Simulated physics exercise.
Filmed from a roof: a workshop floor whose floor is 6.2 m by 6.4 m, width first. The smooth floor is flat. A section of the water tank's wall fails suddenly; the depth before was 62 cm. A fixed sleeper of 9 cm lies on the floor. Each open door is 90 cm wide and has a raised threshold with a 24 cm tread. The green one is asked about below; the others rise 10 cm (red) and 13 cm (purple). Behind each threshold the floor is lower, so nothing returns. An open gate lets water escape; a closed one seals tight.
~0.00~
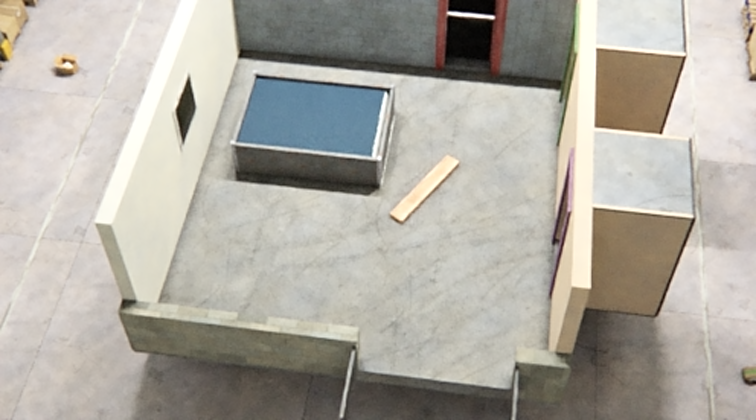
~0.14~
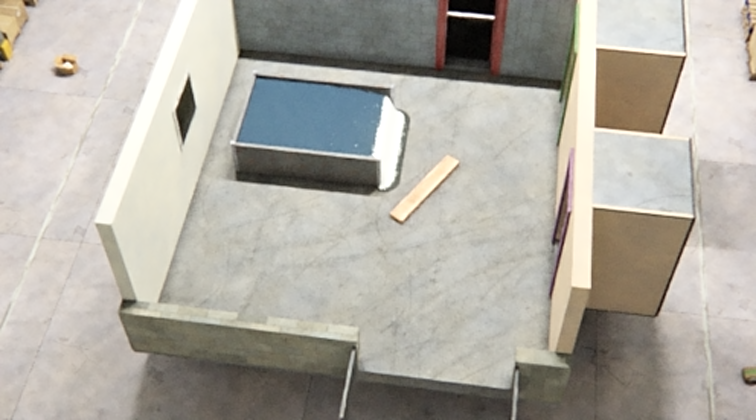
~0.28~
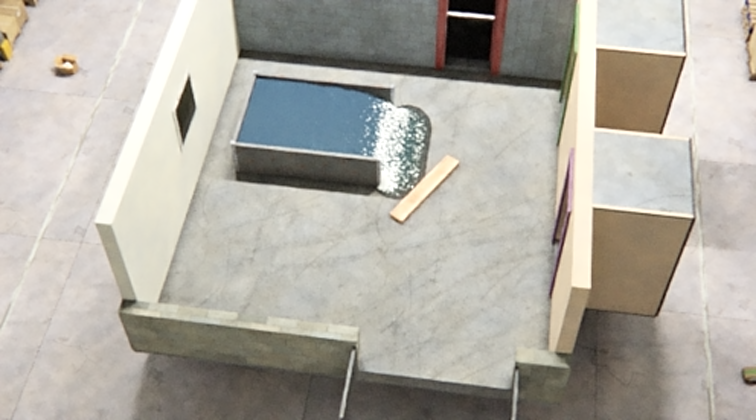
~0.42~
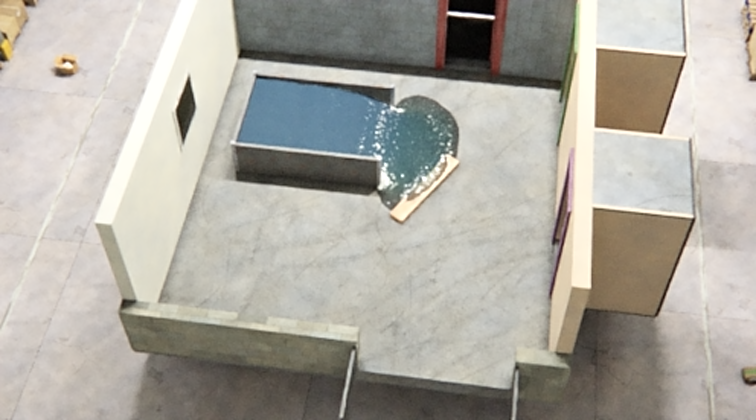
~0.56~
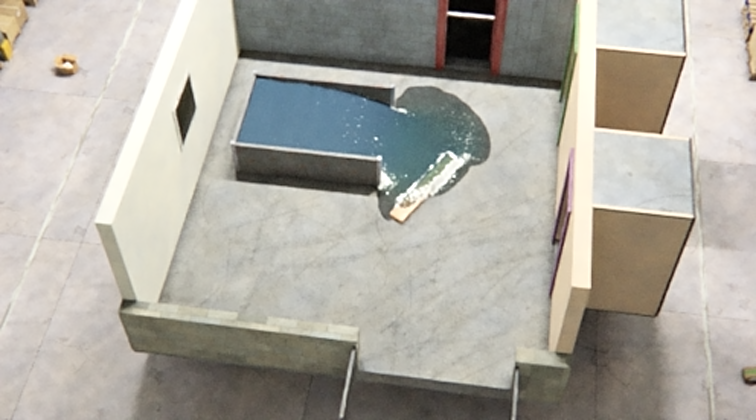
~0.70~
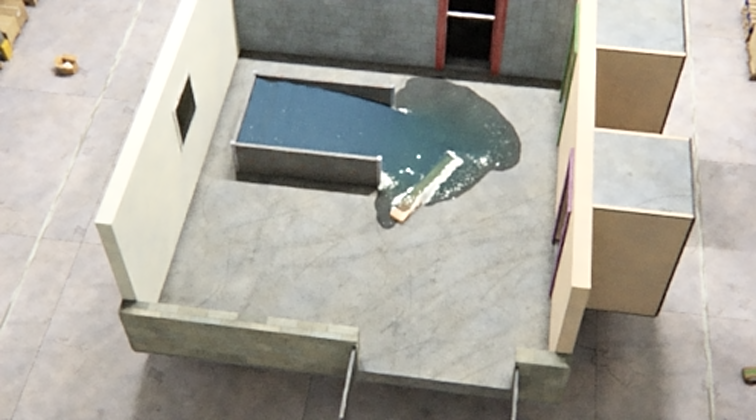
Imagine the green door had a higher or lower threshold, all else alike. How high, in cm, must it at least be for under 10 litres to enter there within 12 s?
Close to 28 cm is just enough.
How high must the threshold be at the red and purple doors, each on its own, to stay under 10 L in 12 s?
About 13.0 cm at red and 11.5 cm at purple.
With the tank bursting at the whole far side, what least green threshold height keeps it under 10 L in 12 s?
About 21 cm.
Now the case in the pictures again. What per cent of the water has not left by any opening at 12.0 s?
Roughly 70 in a hundred.
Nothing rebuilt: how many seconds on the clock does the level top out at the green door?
At about 2.6 s.
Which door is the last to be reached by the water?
Last comes the purple one.
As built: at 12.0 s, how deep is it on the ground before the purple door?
Roughly 3.0 cm deep.
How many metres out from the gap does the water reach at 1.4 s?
Some 3.6 m out.
After 1.4 s water covers 30 % of the floor, deepest (34 cm) near (429, 173); 21 cm at the green door, 1 litre in over its 17 cm threshold.
After 3.0 s water covers 45 % of the floor, deepest (31 cm) near (559, 83); 30 cm at the green door, 74 litres in over its 17 cm threshold.
After 12.0 s water covers 95 % of the floor, deepest (9 cm) near (262, 344); 4 cm at the green door, 120 litres in over its 17 cm threshold.
At the green door as built, the water arrived by 1.1 s and peaked near 31 cm at 2.6 s.
Run again over the same 12 s with other heights there, 30 litres in over 24.5 cm, 2 litres over 33 cm. The limit of 10 litres is kept from about 28 cm up.
